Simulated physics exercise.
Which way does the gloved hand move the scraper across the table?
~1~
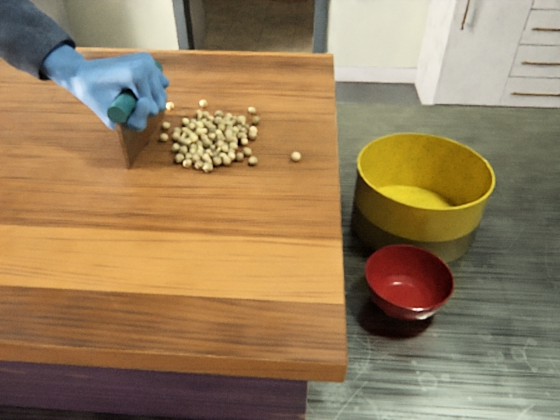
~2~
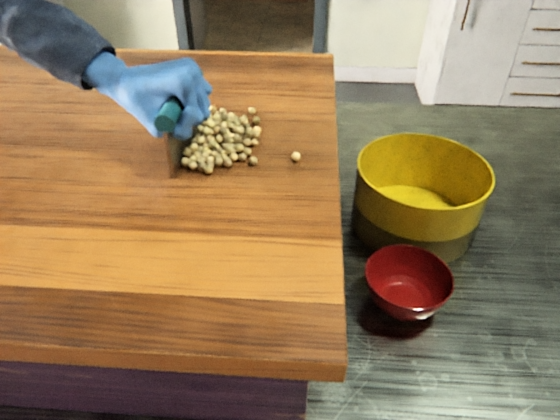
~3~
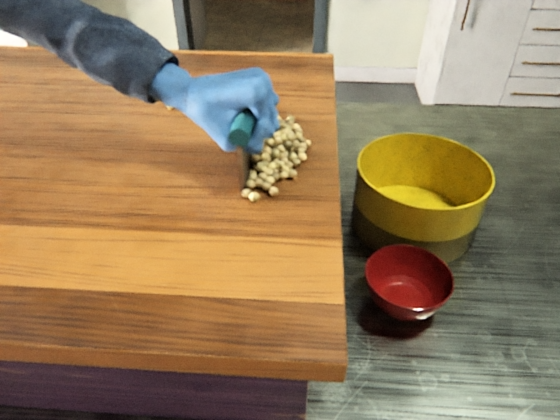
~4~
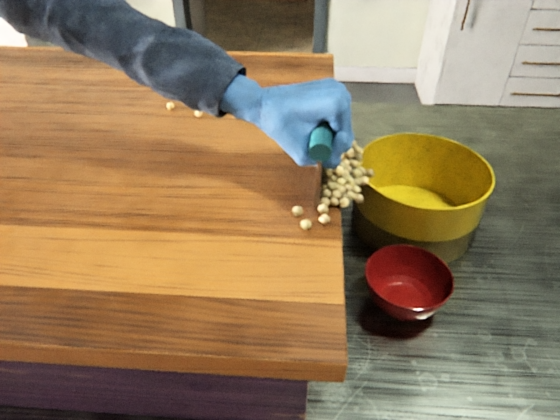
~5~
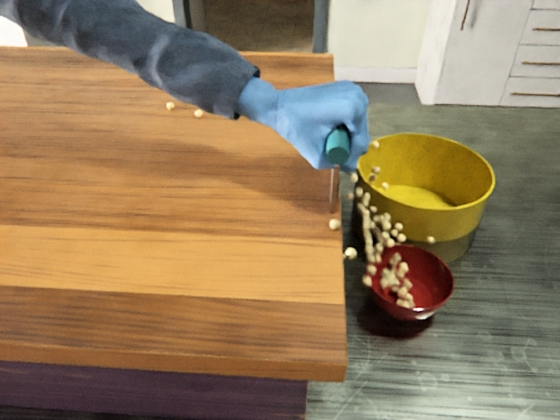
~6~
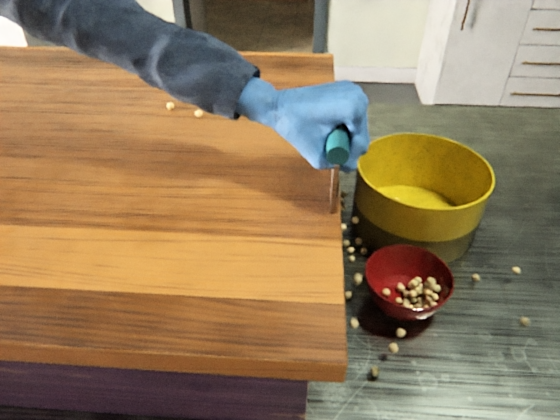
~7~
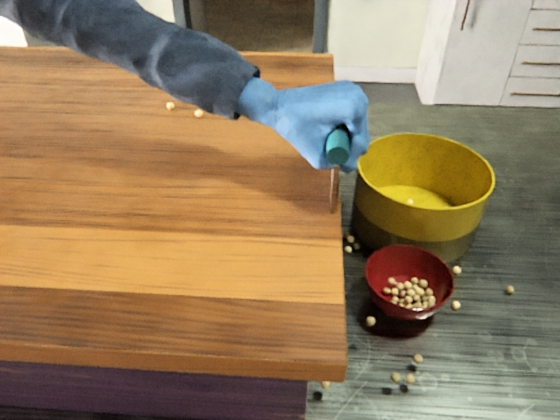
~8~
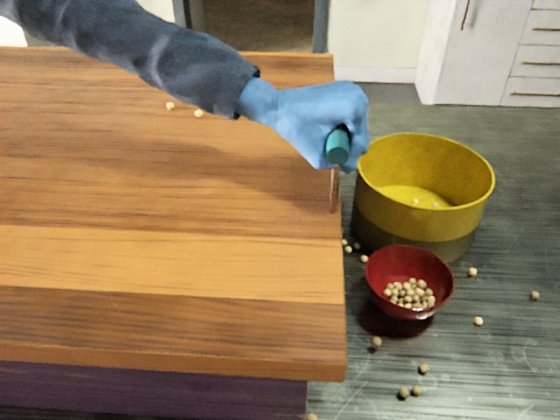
The hand moves the scraper to the right, pushing the nuts toward the table's right edge.
